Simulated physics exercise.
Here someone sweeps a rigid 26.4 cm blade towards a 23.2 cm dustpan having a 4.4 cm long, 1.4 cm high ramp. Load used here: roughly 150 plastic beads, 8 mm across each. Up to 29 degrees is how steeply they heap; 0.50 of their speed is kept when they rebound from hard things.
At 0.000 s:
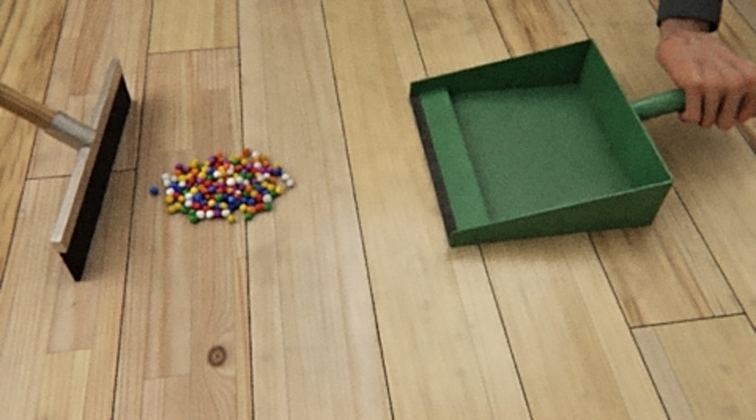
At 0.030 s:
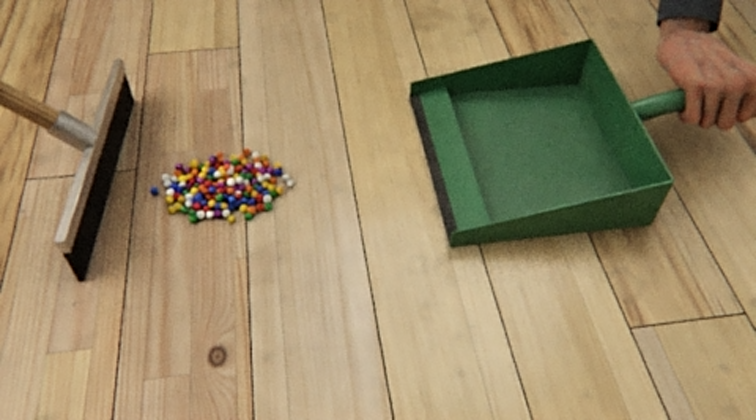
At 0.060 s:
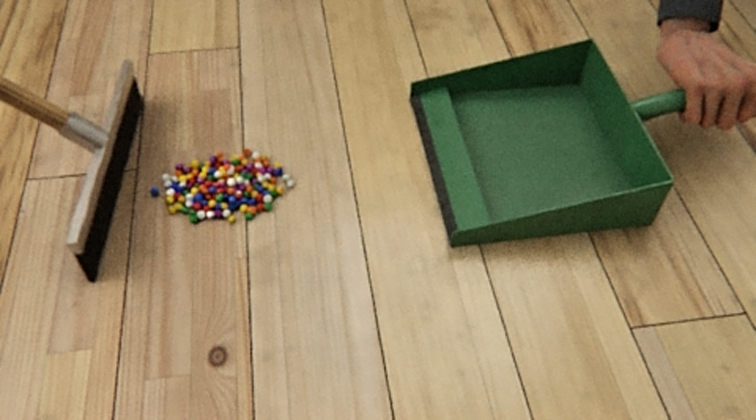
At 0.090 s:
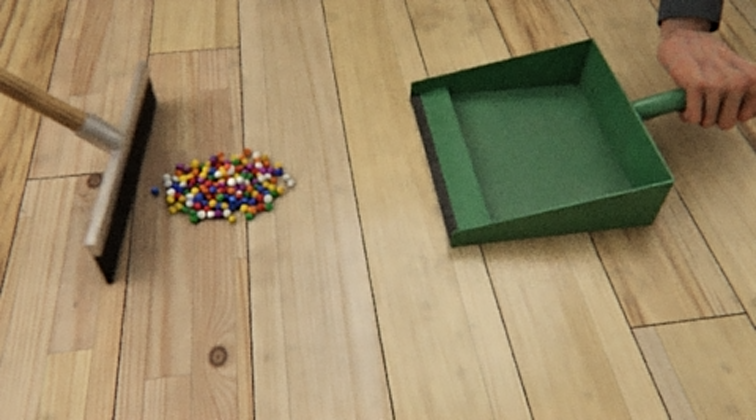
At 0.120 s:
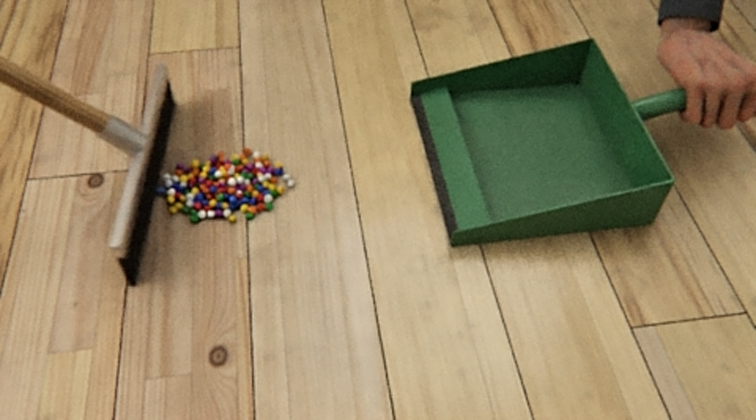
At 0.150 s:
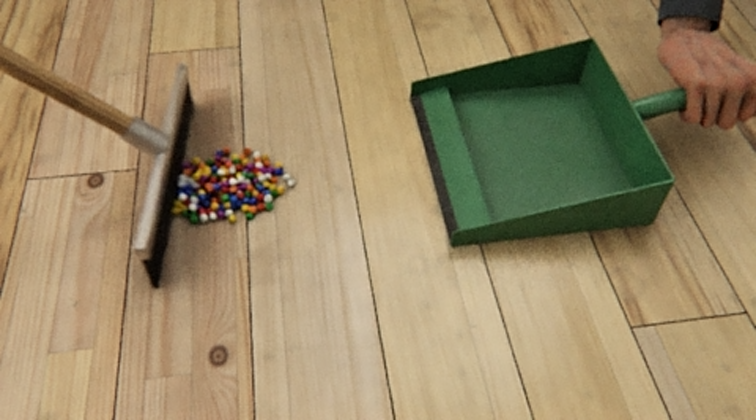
The clip opens on a wooden floor with a small heap of colourful beads between a broom-like blade on the left and a green dustpan held by a hand on the right. The blade slides rightward across the boards, reaches the beads and presses into the heap's left edge, while the dustpan stays still.
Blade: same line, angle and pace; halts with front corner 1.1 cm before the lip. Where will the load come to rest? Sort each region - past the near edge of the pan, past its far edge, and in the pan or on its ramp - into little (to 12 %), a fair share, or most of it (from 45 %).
Past the pan's near side: A fair share, past the pan's far side: Little, in the pan or on its ramp: A fair share.
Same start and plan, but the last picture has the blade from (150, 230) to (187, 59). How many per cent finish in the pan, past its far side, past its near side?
Pan: 15, far side: 5, near side: 15.
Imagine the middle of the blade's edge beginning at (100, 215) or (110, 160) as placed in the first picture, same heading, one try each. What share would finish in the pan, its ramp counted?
About 30 and 25 per cent.
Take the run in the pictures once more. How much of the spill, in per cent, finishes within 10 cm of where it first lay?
I'd estimate roughly 0 per cent.
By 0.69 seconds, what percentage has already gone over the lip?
Roughly 40 % by then.
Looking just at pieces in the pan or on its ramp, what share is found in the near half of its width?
About 70 %.
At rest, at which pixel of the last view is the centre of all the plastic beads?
In the last view, approximately (445, 203).
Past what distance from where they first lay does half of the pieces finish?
Median shift: Approx. 24 cm.
After 0.33 s, middle of the blade 15 cm from the lip; 0 % over the lip, far side 0 %, near side 5 %.
Then, at 0.44 s, middle of the blade 7 cm from the lip; 0 % over the lip, far side 0 %, near side 10 %.
Then, at 0.69 s, middle of the blade 3 cm from the lip; 40 % over the lip, far side 0 %, near side 20 %.
By 1.6 s all is still; near side 20 %, far side 0 %, pan 35 %, in front of the lip or behind the blade 45 %.
